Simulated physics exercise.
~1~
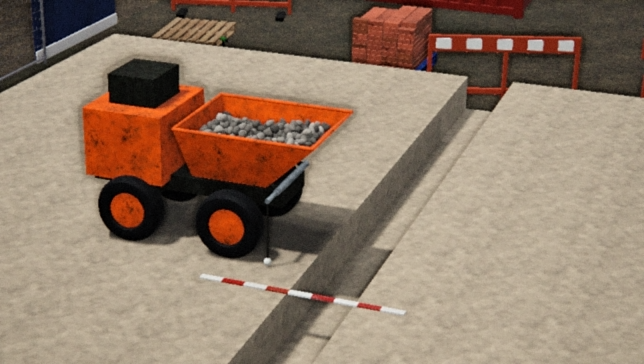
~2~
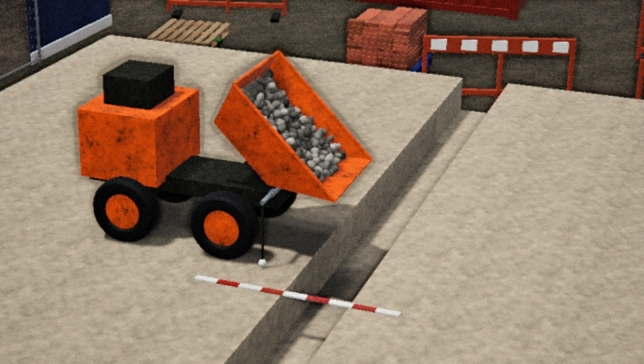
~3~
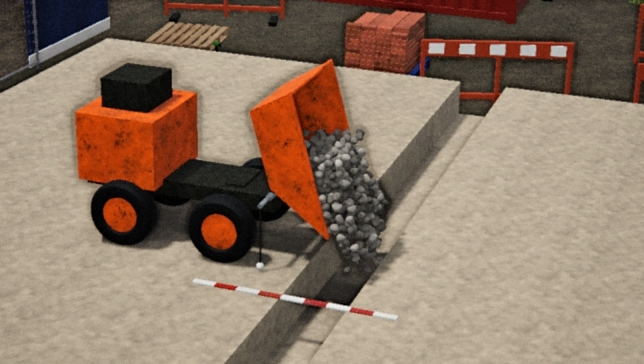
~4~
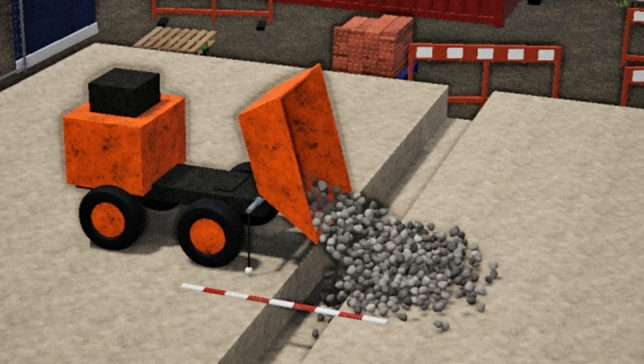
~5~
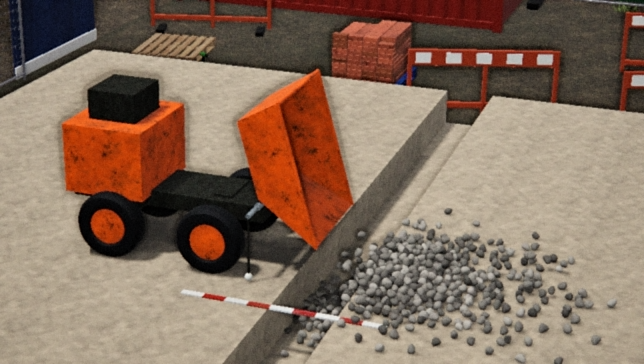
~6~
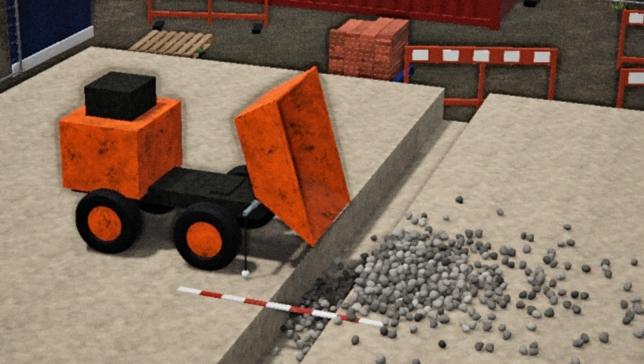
An orange dumper tips its load of grey stones across a trench, scattering most beyond it.
